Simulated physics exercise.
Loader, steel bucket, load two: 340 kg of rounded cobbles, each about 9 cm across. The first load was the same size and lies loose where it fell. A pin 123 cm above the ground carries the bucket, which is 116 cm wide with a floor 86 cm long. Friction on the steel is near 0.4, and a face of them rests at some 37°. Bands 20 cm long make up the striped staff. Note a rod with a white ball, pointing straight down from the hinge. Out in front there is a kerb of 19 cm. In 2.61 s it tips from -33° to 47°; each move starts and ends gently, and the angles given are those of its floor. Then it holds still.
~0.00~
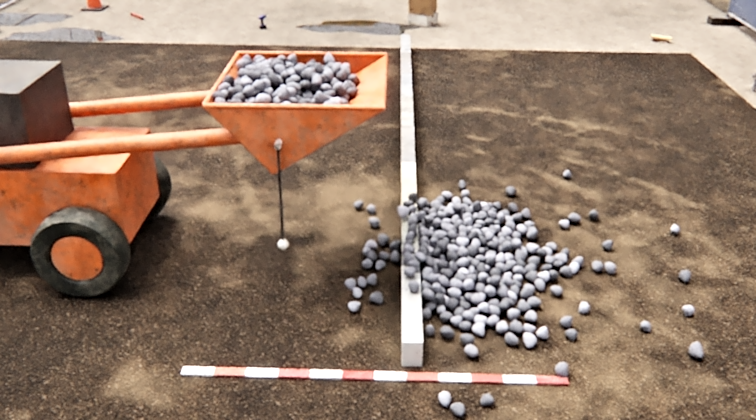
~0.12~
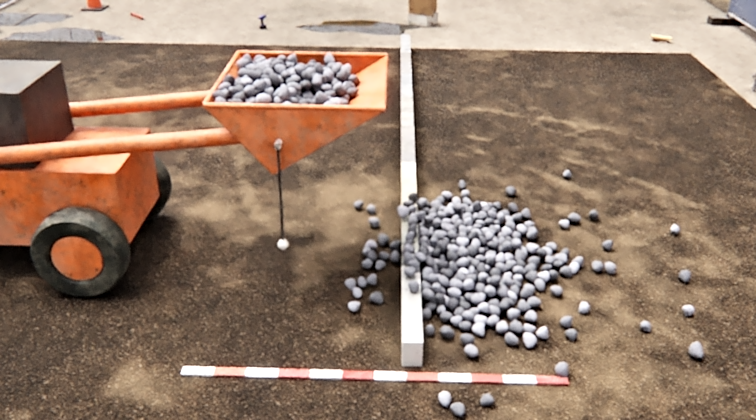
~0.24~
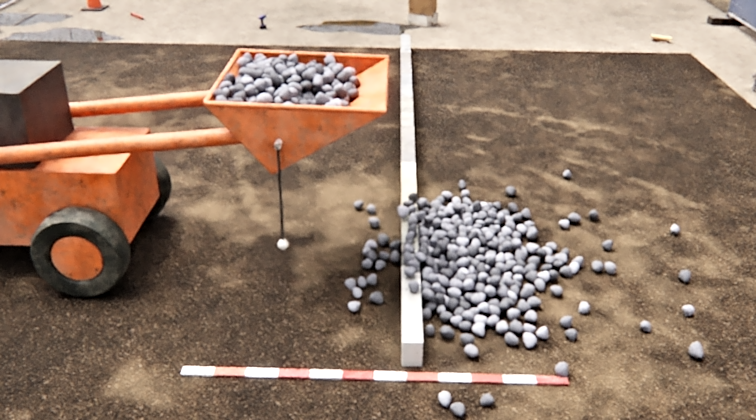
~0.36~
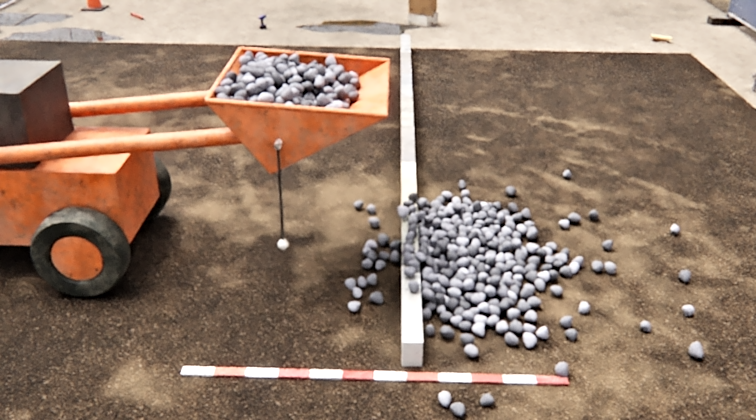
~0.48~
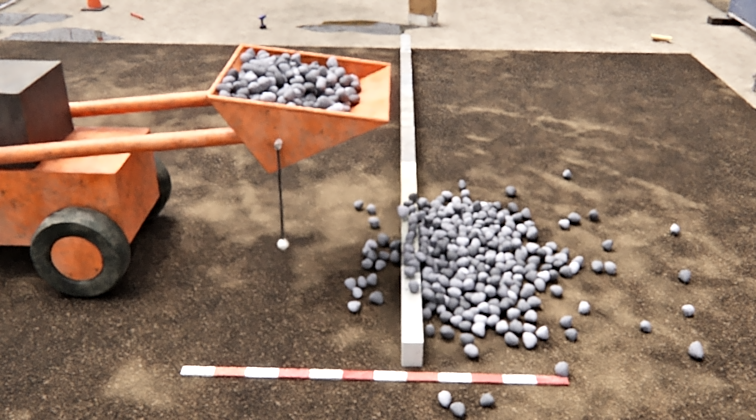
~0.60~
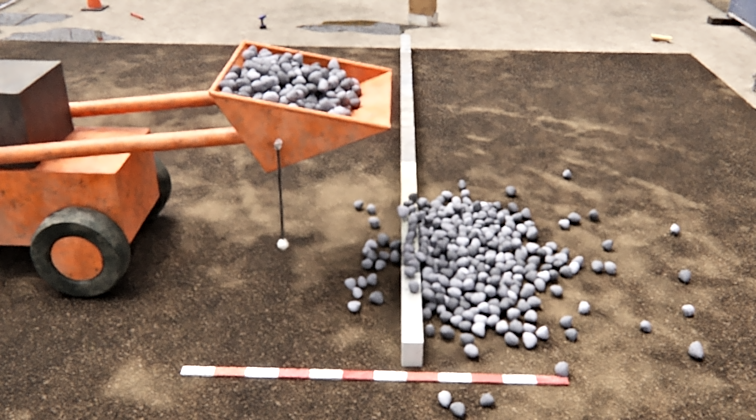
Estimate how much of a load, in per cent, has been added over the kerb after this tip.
Roughly 20 per cent of a load has been added.
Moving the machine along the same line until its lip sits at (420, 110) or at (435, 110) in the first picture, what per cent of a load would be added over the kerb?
Around 60 percent, then around 85 percent.
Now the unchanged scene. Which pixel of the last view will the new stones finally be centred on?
They end up centred around (383, 249).
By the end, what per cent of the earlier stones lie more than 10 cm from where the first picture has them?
I'd put it at about 5 per cent.
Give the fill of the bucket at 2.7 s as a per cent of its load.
It keeps some 0 percent of its load.
After 2.0 s the floor is at 35°; in per cent of one load, 74 in the bucket, 34 on this side of the kerb, 92 over the kerb; the foremost stones are at (648, 273).
After 2.7 s the floor is at 47°; in per cent of one load, 0 in the bucket, 90 on this side of the kerb, 110 over the kerb; the foremost stones are at (648, 273).
After 3.1 s the floor is at 47°; in per cent of one load, 0 in the bucket, 88 on this side of the kerb, 112 over the kerb; the foremost stones are at (648, 273).
After 5.7 s the floor is at 47°; in per cent of one load, 0 in the bucket, 88 on this side of the kerb, 112 over the kerb; the foremost stones are at (643, 264). Net gain over the kerb, 20.
